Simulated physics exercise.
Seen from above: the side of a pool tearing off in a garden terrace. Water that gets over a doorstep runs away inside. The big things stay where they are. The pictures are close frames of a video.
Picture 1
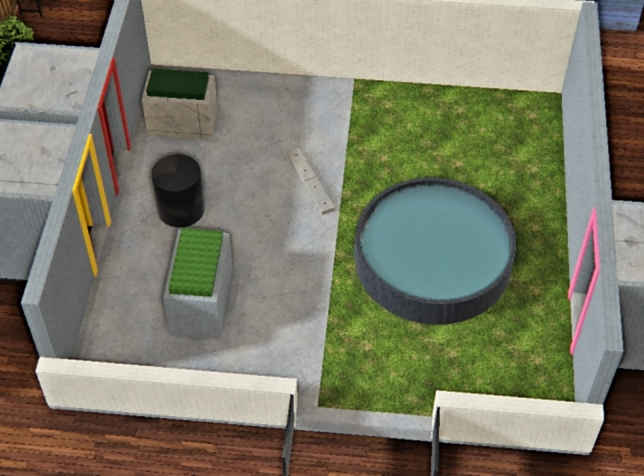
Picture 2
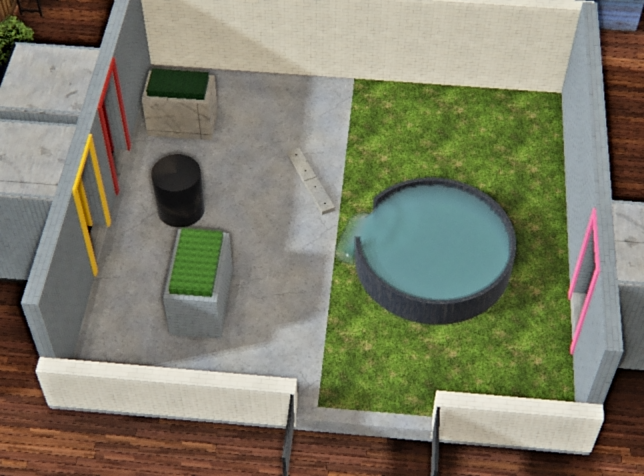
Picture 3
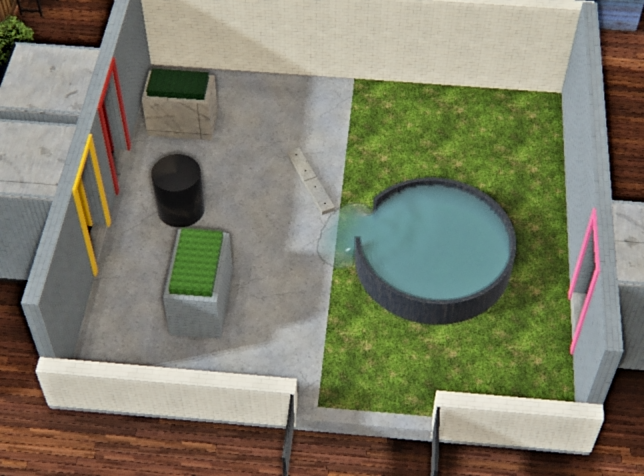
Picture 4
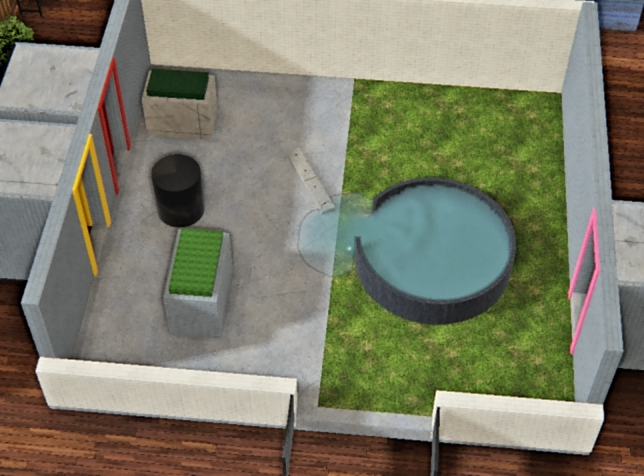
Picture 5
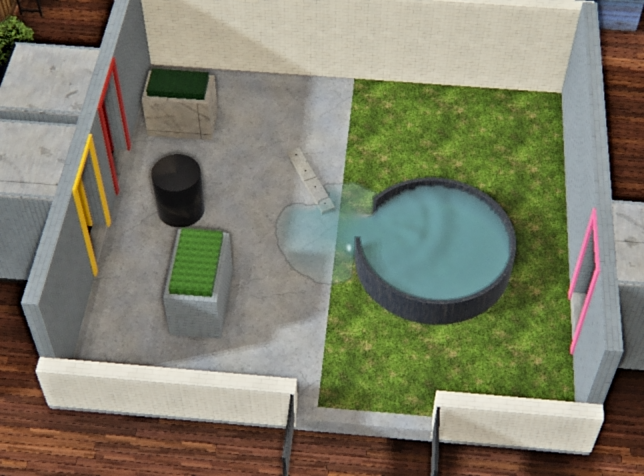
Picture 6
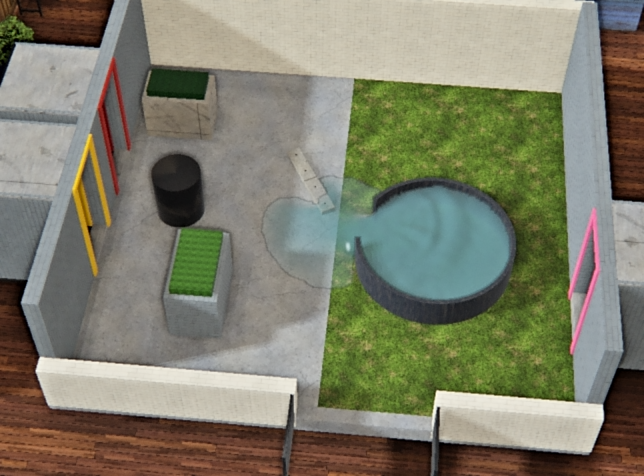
At first, a round, dark-walled pool sits whole and still on the grass of a walled terrace. Then its left side opens and water pours out through the gap. The water spreads leftward across the grass and onto the grey paving, fanning out in a thin, widening sheet while the pool's surface ripples.
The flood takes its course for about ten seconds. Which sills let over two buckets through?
One by one: The pink door stays under that; the yellow door takes more than that; the red door takes more than that.
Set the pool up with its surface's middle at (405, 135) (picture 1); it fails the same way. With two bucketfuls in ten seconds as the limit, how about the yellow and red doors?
In short: The yellow door keeps below it, the red door goes over.
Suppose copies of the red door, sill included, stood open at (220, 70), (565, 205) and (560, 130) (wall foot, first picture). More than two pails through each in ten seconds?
As listed: Takes more, stays under, stays under.
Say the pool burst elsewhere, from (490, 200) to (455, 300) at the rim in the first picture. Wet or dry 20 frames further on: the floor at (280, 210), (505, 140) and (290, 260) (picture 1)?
One after the other: Not flooded, under water, no water.
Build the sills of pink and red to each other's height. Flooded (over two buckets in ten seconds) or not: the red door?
My reading: Red is under.
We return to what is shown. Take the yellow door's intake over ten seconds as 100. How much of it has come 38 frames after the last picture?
Near 75 in a hundred.
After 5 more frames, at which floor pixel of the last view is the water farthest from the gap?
Close to (205, 183).
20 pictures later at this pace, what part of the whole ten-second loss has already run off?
Near 25 in a hundred.
A moment on, water covers 15 % of the floor; the pink door not reached, the yellow door not reached, the red door not reached.
Next, water covers 30 % of the floor; the pink door not reached, the yellow door wet at the sill, nothing in, the red door not reached.
Then, water covers 45 % of the floor; the pink door not reached, the yellow door over two buckets in, the red door under two buckets in.
Later, water covers 60 % of the floor; the pink door not reached, the yellow door over two buckets in, the red door over two buckets in.
In the end, water covers 75 % of the floor; the pink door not reached, the yellow door far over two buckets in, the red door over two buckets in.
